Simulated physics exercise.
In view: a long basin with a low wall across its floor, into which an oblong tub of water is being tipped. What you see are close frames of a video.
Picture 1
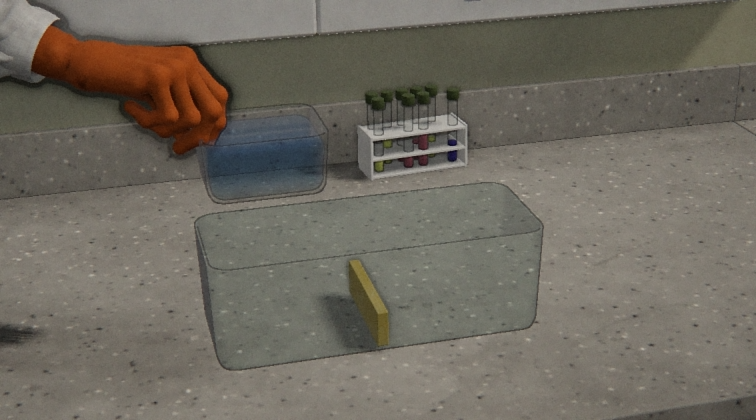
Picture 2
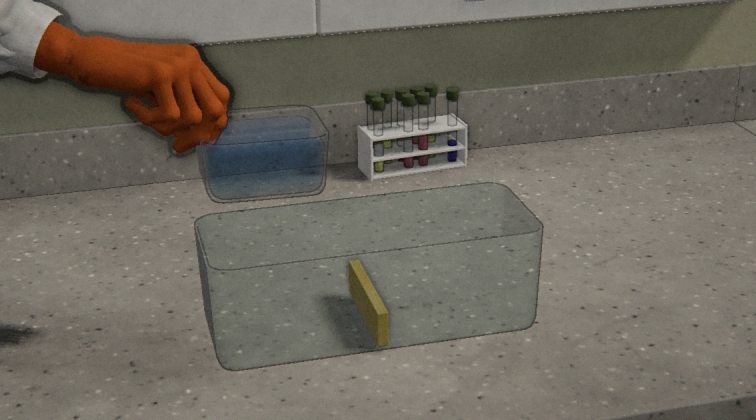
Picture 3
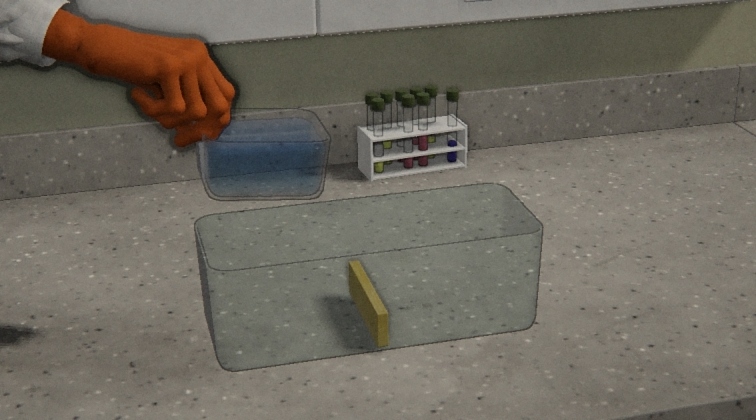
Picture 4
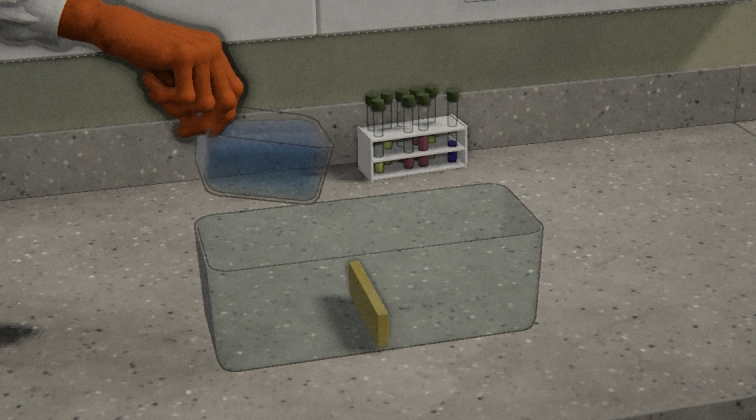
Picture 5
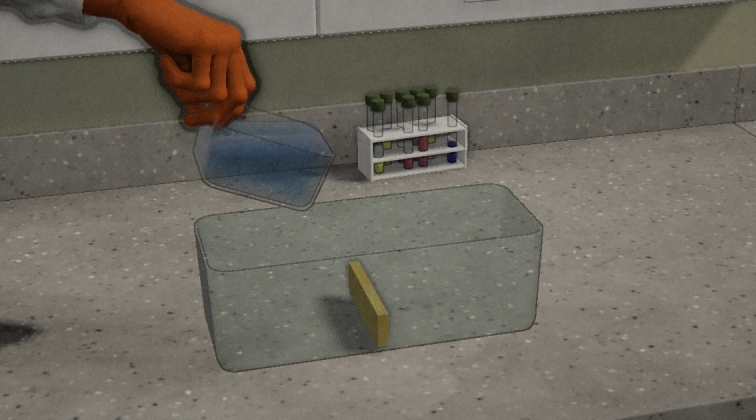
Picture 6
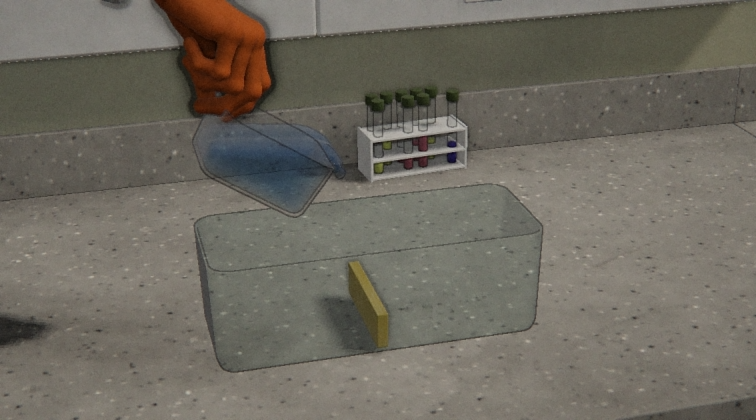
An orange-gloved hand tilting a clear tub of blue water rightward above a long transparent basin with a low yellow wall inside.
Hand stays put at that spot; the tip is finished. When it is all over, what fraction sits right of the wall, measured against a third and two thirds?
The share that settles right of the wall is one third to two thirds, as I see it.
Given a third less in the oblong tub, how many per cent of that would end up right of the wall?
30 %.
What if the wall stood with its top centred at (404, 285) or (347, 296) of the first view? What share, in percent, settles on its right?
10 per cent, then 70 per cent, roughly.
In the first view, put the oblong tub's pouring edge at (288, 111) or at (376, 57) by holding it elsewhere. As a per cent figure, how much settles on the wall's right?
15 %, then 85 %.
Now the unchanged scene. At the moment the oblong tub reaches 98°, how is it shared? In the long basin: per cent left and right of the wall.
About 20 per cent on the left and 45 on the right.
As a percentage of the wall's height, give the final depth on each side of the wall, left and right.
About 30 left, about 40 right.
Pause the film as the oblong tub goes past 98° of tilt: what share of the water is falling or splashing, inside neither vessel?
Near 20 in a hundred.
A moment on, the oblong tub is tipped on its side and 14 per cent is still to pour, 20 is left of the wall and 45 right of it.
Next, the oblong tub is tipped right over and 1 per cent is still to pour, 40 is left of the wall and 56 right of it.
Then the oblong tub is tipped right over and 0 per cent is still to pour, 42 is left of the wall and 58 right of it.
Later the oblong tub is tipped right over and 0 per cent is still to pour, 41 is left of the wall and 58 right of it.
At rest 41 per cent lies left of the wall, 58 right of it and 1 outside.
